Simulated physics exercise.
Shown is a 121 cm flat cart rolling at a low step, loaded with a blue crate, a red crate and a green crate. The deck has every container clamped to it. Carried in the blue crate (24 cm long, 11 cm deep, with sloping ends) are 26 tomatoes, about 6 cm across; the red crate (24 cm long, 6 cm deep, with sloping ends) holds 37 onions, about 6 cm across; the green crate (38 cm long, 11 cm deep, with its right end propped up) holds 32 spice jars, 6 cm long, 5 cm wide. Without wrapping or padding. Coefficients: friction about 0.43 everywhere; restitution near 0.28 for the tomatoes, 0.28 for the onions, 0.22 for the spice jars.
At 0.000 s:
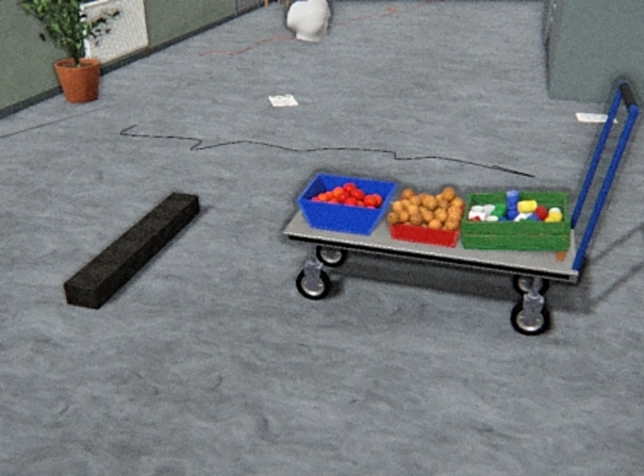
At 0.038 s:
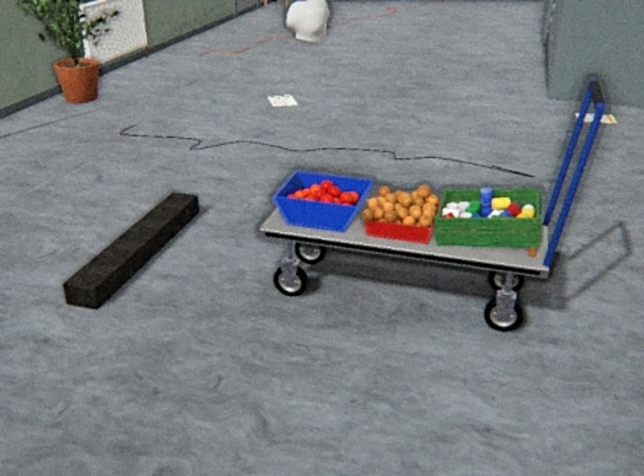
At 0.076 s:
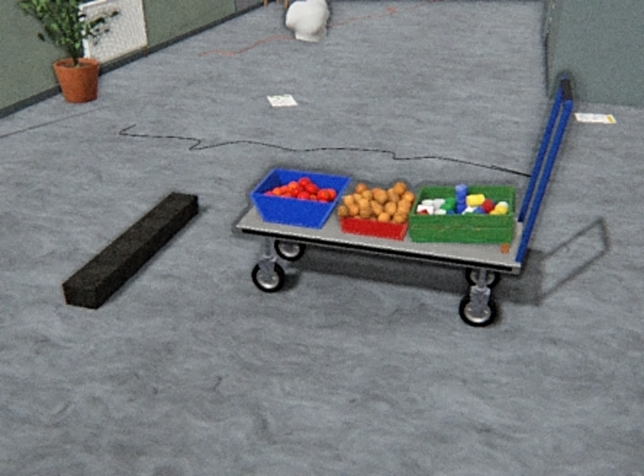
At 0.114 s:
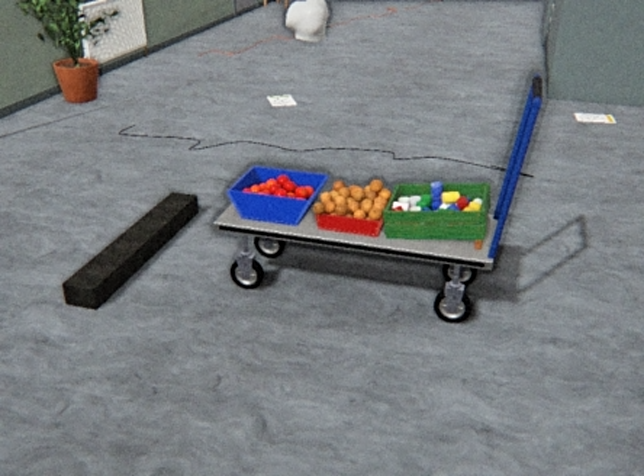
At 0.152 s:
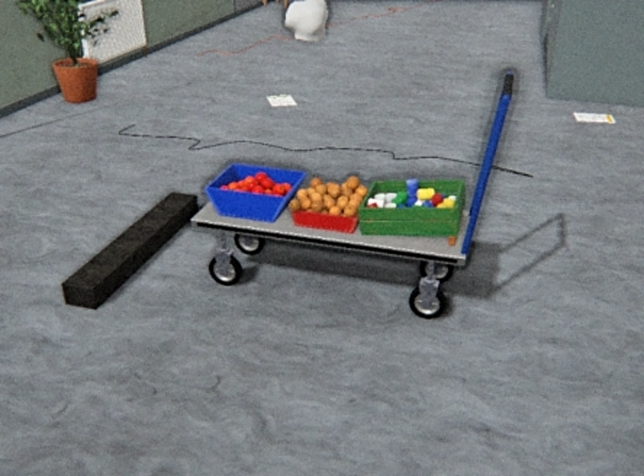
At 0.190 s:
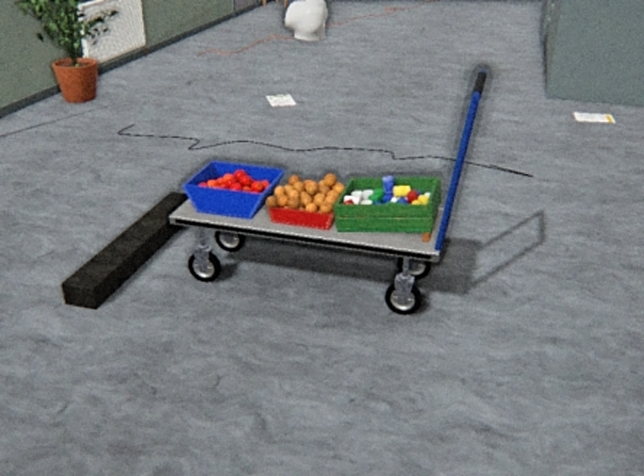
A flat cart with a blue upright handle stands on a grey floor, seen from slightly above, with a dark low bar lying to its left and a potted plant by the wall behind. On its deck, from left to right, sit a blue crate of tomatoes, a red crate of onions and a green crate of colourful jars. The cart rolls steadily leftward toward the bar, its load staying in place, while the view stays still.
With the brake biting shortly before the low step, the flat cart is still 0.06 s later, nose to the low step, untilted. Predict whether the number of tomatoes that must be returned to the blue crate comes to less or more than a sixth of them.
It comes to less than a sixth.
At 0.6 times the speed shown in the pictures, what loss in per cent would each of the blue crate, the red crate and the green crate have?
In that case the blue crate sheds 0 per cent, the red crate 20 per cent and the green crate 0 per cent.
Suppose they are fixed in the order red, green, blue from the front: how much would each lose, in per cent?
Blue crate 0 %, red crate 60 %, green crate 10 %.
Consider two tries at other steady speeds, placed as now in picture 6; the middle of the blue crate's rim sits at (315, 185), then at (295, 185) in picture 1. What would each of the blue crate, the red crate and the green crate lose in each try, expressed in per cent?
Per cent lost, first try then second - blue crate: 0, 0; red crate: 10, 10; green crate: 0, 0.
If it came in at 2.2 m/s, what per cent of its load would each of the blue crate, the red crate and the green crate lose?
In that case the blue crate sheds 0 per cent of its load, the red crate 20 per cent, and the green crate 10 per cent.
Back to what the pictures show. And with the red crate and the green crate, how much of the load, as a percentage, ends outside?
For the red crate it's 30 %, and for the green crate it's 10 %.
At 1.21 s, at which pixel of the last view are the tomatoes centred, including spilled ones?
In the last picture they centre on about (171, 185).
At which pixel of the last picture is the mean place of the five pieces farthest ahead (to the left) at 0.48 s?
(147, 159).
After 0.26 s, it begins to slow.
After 0.36 s, the blue crate has all 26, the red crate is down by 3 of 37 and the green crate has all 32.
After 0.48 s, the blue crate is down by 1 of 26, the red crate is down by 6 of 37 and the green crate has all 32.
After 0.71 s, the blue crate is down by 2 of 26, the red crate is down by 11 of 37 and the green crate is down by 4 of 32.
Outcome (at 1.21 s), the blue crate is down by 2 of 26, the red crate is down by 11 of 37 and the green crate is down by 4 of 32. Asked share, 2 of 26, 8 per cent.
